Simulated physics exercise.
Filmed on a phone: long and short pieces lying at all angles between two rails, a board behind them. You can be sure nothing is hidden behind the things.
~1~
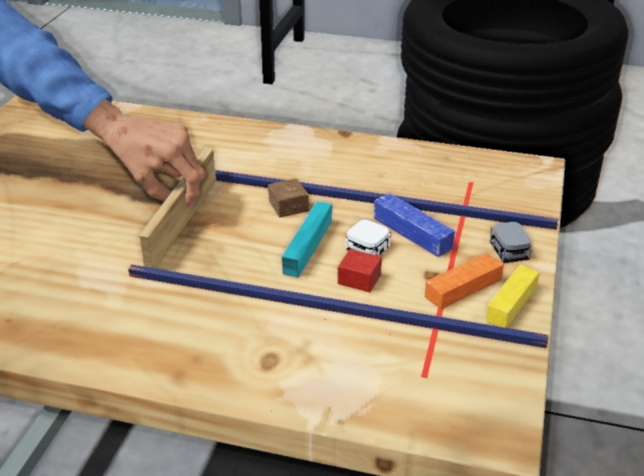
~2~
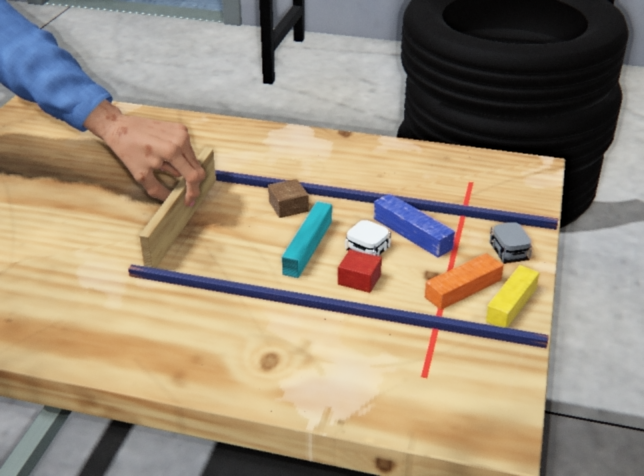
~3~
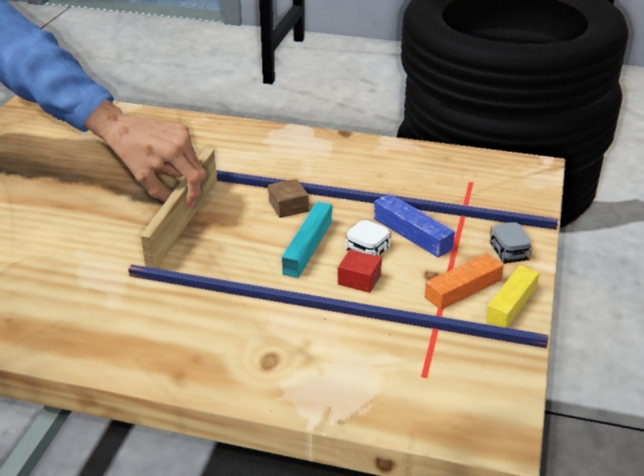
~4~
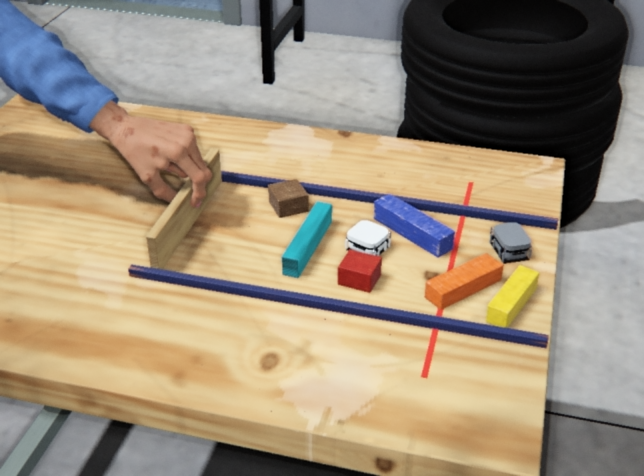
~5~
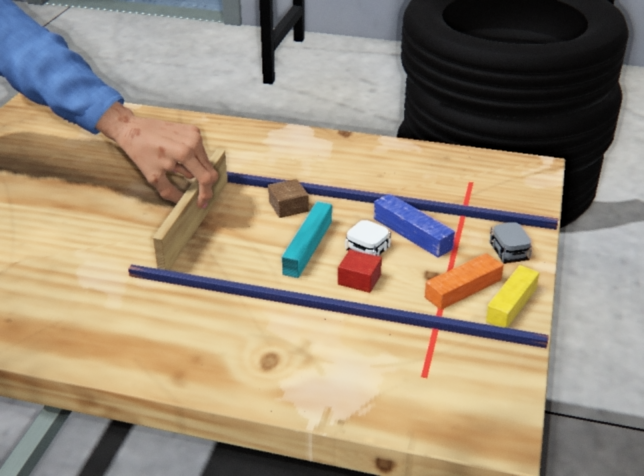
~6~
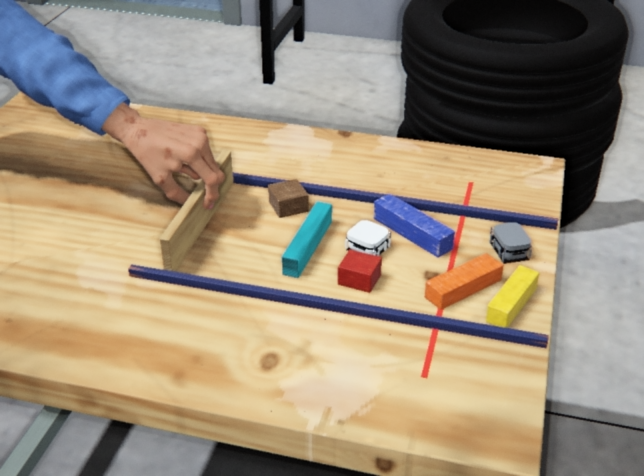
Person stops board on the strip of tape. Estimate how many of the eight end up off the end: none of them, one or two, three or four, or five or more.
Nothing at all.
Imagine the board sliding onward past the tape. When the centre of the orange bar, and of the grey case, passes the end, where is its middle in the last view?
I reckon its middle sits around (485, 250) and then around (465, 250).
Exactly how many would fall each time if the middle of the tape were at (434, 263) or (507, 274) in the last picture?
You'd get 0 the first time and 4 the second.
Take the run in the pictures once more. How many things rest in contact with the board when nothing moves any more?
The count in contact is 2.
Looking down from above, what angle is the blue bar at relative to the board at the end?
It comes to around 20 degrees.
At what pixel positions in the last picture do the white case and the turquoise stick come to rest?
The white case comes to rest at (487, 258), and the turquoise stick comes to rest at (459, 264).
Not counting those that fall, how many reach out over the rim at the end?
In total, 2 of them.
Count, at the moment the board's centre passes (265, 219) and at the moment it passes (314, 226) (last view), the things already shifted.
Counts: 1 / 2.
Early on, none off yet; yellow bar at rest near (513, 297); grey case at rest near (511, 243); orange bar at rest near (464, 281).
Finally, the number that fall off is zero.
